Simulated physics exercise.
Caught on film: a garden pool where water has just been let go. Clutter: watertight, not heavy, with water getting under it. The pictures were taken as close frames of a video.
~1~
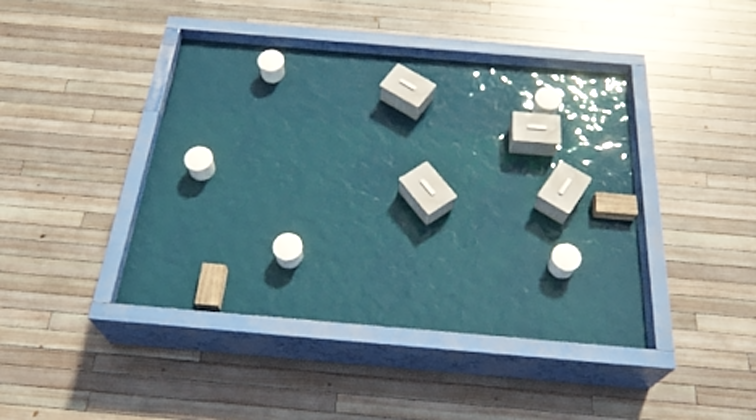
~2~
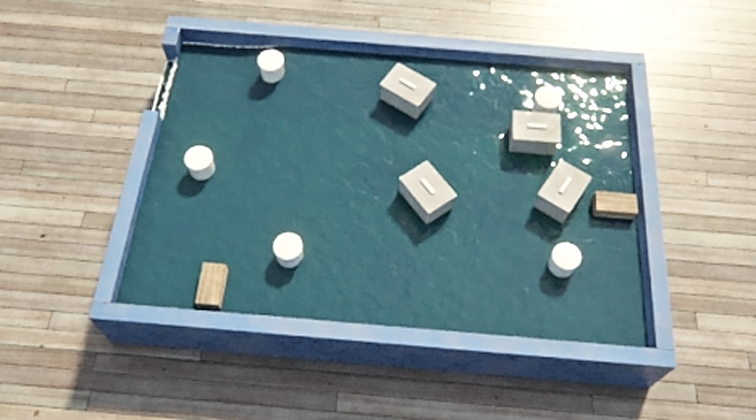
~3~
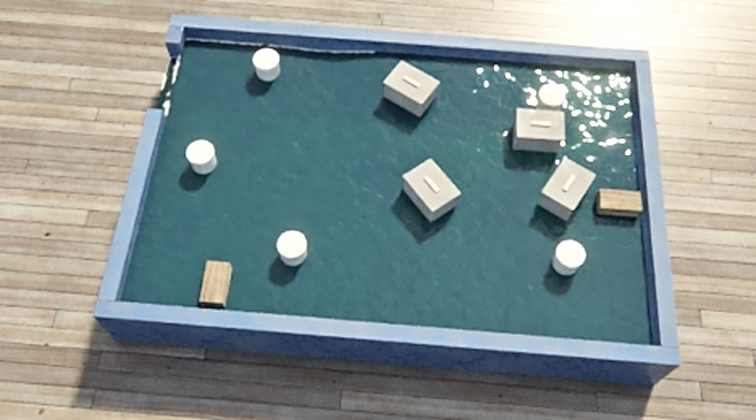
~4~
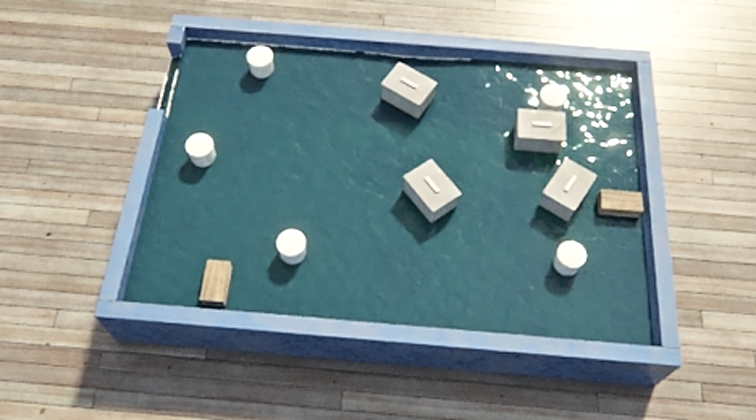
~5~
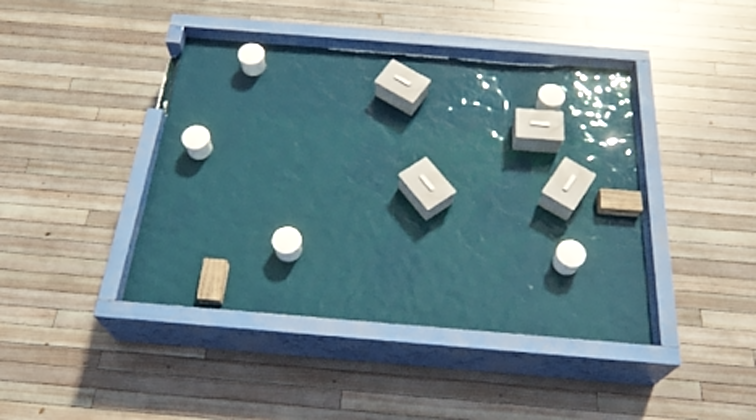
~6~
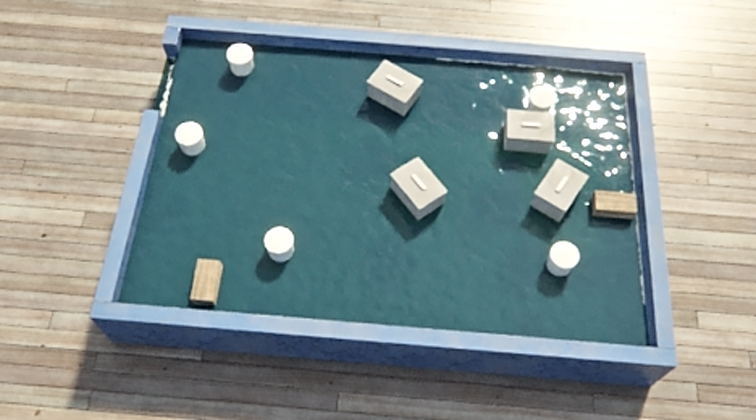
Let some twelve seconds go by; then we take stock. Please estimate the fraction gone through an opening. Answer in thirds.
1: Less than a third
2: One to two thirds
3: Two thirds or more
Less than a third (1).
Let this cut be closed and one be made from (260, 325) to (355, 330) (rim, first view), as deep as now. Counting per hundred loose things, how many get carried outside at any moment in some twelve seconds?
Result: 10 per cent.
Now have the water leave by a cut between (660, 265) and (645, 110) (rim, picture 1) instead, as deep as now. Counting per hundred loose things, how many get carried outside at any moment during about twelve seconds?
Result: Close to 50 %.
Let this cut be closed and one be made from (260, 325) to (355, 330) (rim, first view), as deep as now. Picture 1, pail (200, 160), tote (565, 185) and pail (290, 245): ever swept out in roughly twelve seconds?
Object by object: Never exits, never exits, drifts out.
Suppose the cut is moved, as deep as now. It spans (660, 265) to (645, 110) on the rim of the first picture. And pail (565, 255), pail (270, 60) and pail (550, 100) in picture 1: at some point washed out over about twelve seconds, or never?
First flushed away, then held back, then flushed away.
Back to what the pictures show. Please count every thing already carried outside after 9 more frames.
All told, it is 2.
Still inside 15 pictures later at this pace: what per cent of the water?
It comes to about 84 parts in a hundred.
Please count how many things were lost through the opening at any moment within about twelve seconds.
2.
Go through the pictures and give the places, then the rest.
The first frame shows a pail at (271, 61) floats; a pail at (198, 159) floats; 0 of 11 have shifted.
The second frame shows a pail at (271, 60), afloat; a pail at (198, 158) floats; 0 of 11 have shifted.
The third frame shows a pail at (266, 59), afloat, close to its start; a pail at (200, 152) floats, close to its start; 2 of 11 have shifted.
The fourth frame shows a pail at (260, 56), afloat, close to its start; a pail at (199, 145), afloat, close to its start; 2 of 11 have shifted.
The fifth frame shows a pail at (251, 54), afloat, close to its start; a pail at (196, 137), afloat, close to its start; 4 of 11 have shifted.
The sixth frame shows a pail at (240, 54) floats, close to its start; a pail at (189, 134), afloat, close to its start; 6 of 11 have shifted.
A moment on, 0 of 11 are out; 11 afloat.
Next, 2 of 11 are out; 9 afloat.
Later, 2 of 11 are out; 9 afloat.
In the end, 2 of 11 are out; 9 afloat.
